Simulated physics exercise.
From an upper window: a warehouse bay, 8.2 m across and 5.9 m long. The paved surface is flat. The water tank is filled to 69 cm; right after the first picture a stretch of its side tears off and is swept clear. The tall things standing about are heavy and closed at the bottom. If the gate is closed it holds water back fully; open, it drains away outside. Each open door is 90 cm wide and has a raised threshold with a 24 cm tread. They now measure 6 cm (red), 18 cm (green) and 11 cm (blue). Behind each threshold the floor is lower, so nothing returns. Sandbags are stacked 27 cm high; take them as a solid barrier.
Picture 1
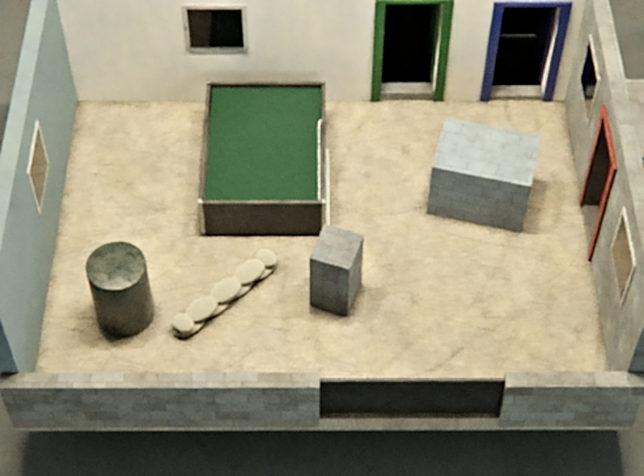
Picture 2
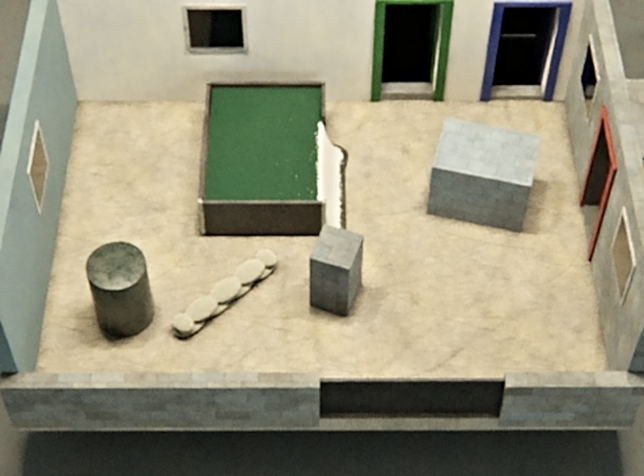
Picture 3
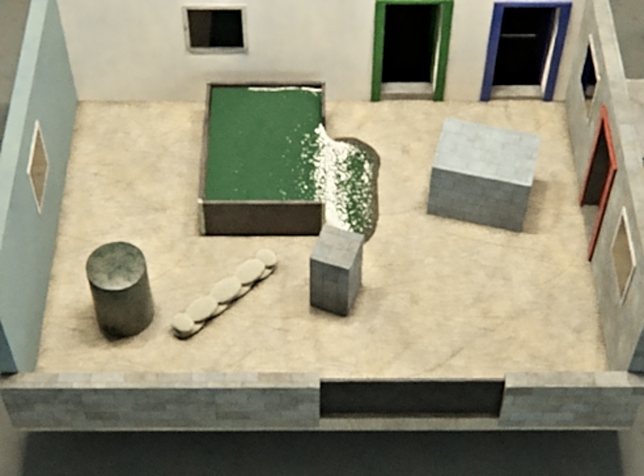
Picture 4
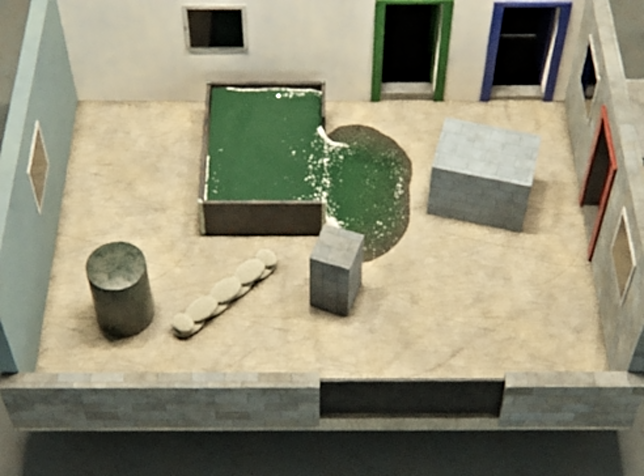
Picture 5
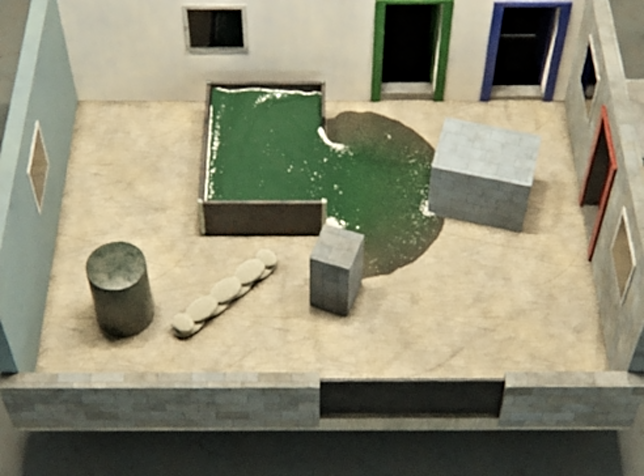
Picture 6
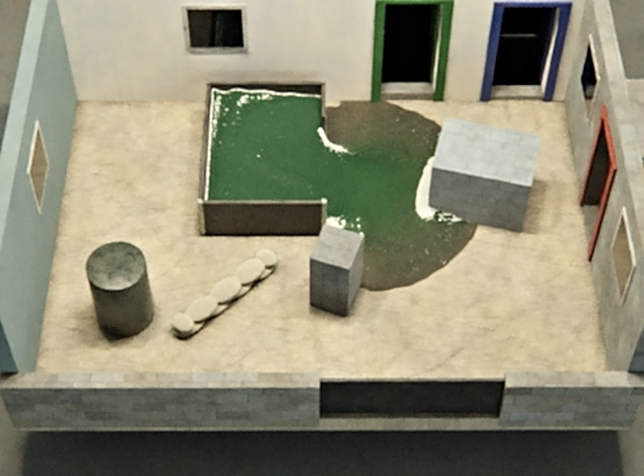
Green water bursts through the right side of a rectangular tank in a pale-floored, walled bay, seen from high above by a still camera. A grey block stands to the right, a smaller one near the middle, a dark cylinder and a row of sandbags at left, with green, blue and red doorways beyond. Foaming white at first, the water fans out across the floor, reaching both blocks.
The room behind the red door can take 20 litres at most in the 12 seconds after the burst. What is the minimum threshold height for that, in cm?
At least 13 cm or so.
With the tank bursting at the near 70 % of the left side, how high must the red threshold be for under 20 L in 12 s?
Some 6.5 cm.
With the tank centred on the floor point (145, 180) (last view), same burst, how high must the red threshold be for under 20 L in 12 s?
Some 13.0 cm.
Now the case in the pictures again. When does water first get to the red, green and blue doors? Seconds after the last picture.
Red 1.0 s, green 0.1 s, blue 0.7 s.
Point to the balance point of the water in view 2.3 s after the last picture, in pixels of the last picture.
At about (400, 213).
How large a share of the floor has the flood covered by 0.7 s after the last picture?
Some 30 per cent of it.
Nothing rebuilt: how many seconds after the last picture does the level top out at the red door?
At about 6.5 s.
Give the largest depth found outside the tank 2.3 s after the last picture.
Roughly 36 cm.
Then, 0.7 s after the last picture water covers 30 % of the floor, deepest (50 cm) near (428, 205); it has not reached the red door.
Then, 2.3 s after the last picture water covers 45 % of the floor, deepest (36 cm) near (591, 370); 11 cm at the red door, 2 litres in over its 6 cm threshold.
Then, 11.3 s after the last picture water covers 95 % of the floor, deepest (12 cm) near (126, 360); 8 cm at the red door, 117 litres in over its 6 cm threshold.
At the red door as built, the water peaked near 13 cm, 6.3 s after the last picture.
Run again over the same 12 s with other heights there, 31 litres in over 11.5 cm, 6 litres over 15.5 cm. The limit of 20 litres is kept from about 13 cm up.
